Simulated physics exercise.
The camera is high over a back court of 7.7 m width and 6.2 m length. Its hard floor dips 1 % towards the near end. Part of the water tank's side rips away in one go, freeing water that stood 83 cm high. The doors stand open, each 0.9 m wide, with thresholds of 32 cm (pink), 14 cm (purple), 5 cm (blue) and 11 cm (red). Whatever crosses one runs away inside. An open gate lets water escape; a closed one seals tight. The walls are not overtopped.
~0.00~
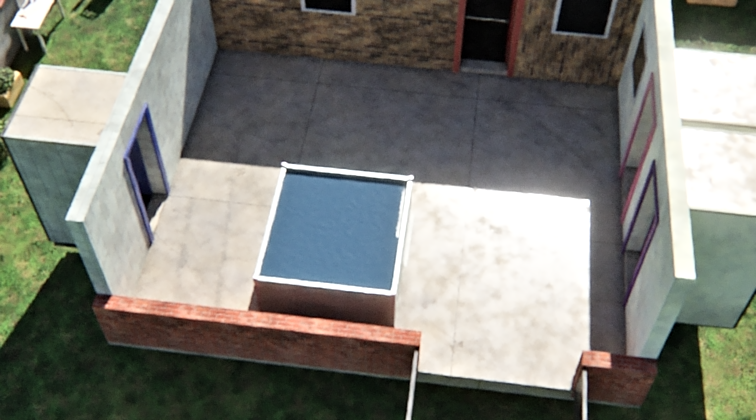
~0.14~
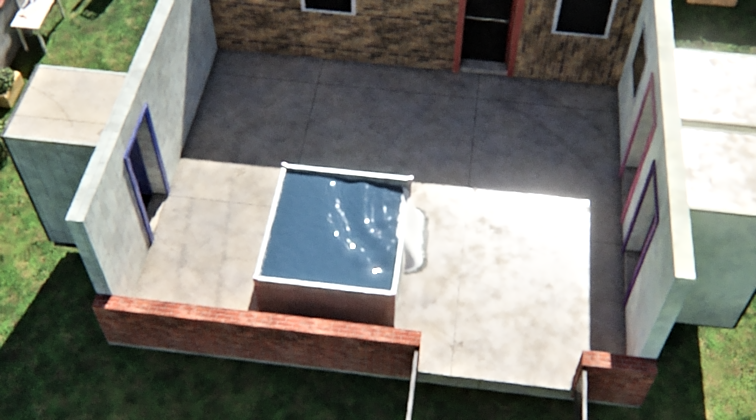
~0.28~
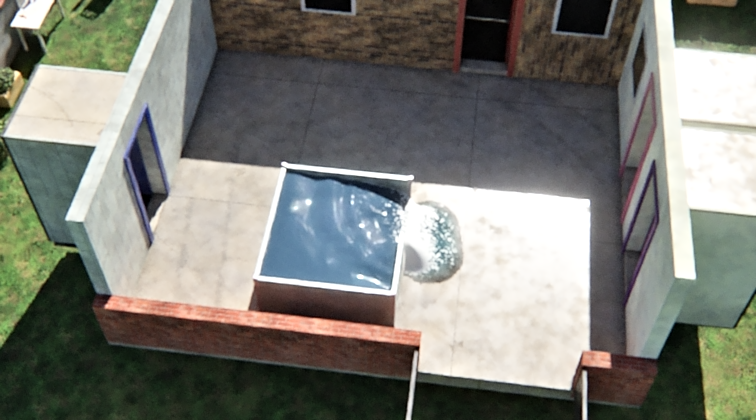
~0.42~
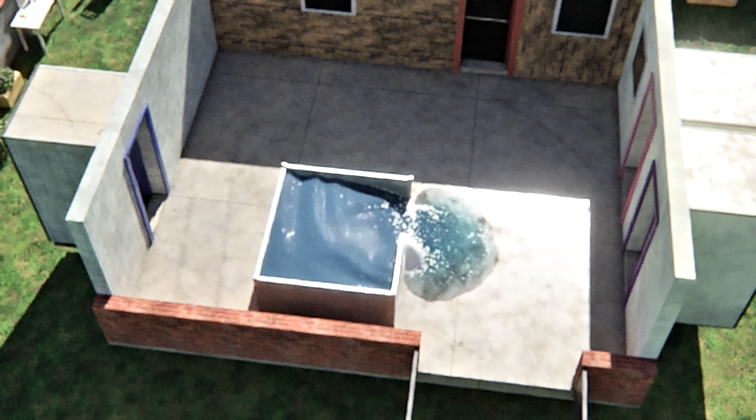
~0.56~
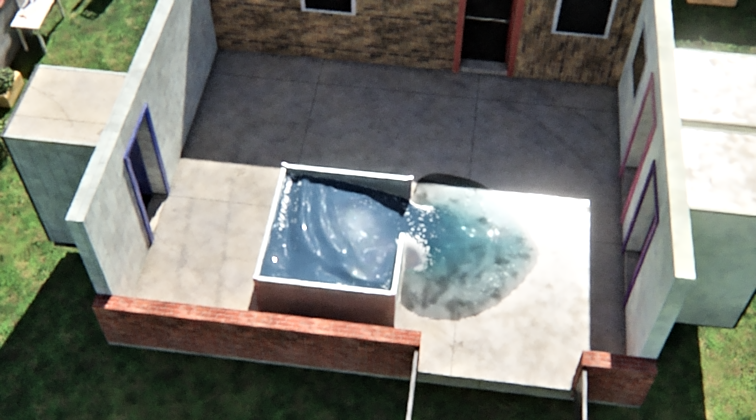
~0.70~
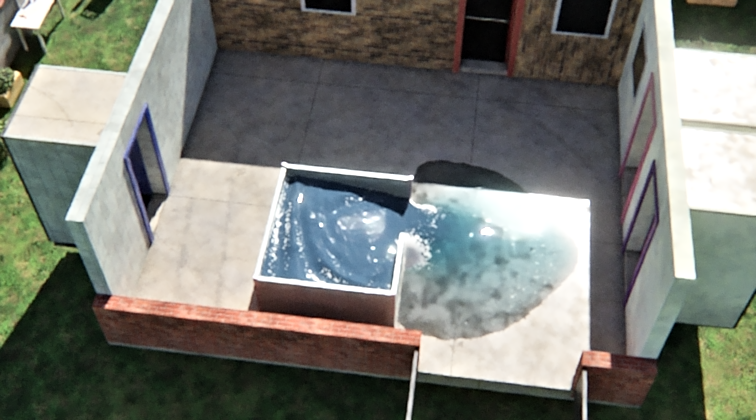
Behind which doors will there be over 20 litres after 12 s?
Door by door: At the pink door it does not reach the limit; at the purple door it goes over the limit; at the blue door it stays under the limit; at the red door it keeps below the limit.
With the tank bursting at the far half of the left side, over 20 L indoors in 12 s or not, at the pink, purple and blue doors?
Then: Pink not over, purple not over, blue above.
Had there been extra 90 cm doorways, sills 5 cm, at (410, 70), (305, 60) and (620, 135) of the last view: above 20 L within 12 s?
In turn: Below, not over, over.
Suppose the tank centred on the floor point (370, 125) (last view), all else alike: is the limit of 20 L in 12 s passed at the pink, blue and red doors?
Then: Pink under, blue under, red above.
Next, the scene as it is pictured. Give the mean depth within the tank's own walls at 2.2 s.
Roughly 45 cm on average.
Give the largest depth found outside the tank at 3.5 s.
Up to some 28 cm.
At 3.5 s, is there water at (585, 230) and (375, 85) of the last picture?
In turn: Flooded, not reached.
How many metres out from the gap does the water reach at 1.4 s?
Roughly 4.0 m.
After 1.4 s water covers 30 % of the floor and is deepest (43 cm) near (419, 231); pink door 25 cm at the sill, 0 L in, purple door 6 cm at the sill, 25 L in, blue door not reached, red door not reached.
After 2.2 s water covers 40 % of the floor and is deepest (32 cm) near (619, 381); pink door 30 cm at the sill, 0 L in, purple door 32 cm at the sill, 108 L in, blue door not reached, red door not reached.
After 3.5 s water covers 40 % of the floor and is deepest (28 cm) near (612, 102); pink door 19 cm at the sill, 0 L in, purple door 22 cm at the sill, 196 L in, blue door not reached, red door 8 cm at the sill, 0 L in.
After 7.0 s water covers 85 % of the floor and is deepest (14 cm) near (619, 381); pink door 13 cm at the sill, 0 L in, purple door 12 cm at the sill, 237 L in, blue door not reached, red door 8 cm at the sill, 0 L in.
After 12.0 s water covers 95 % of the floor and is deepest (12 cm) near (125, 322); pink door 6 cm at the sill, 0 L in, purple door 8 cm at the sill, 237 L in, blue door 5 cm at the sill, 2 L in, red door 4 cm at the sill, 0 L in.
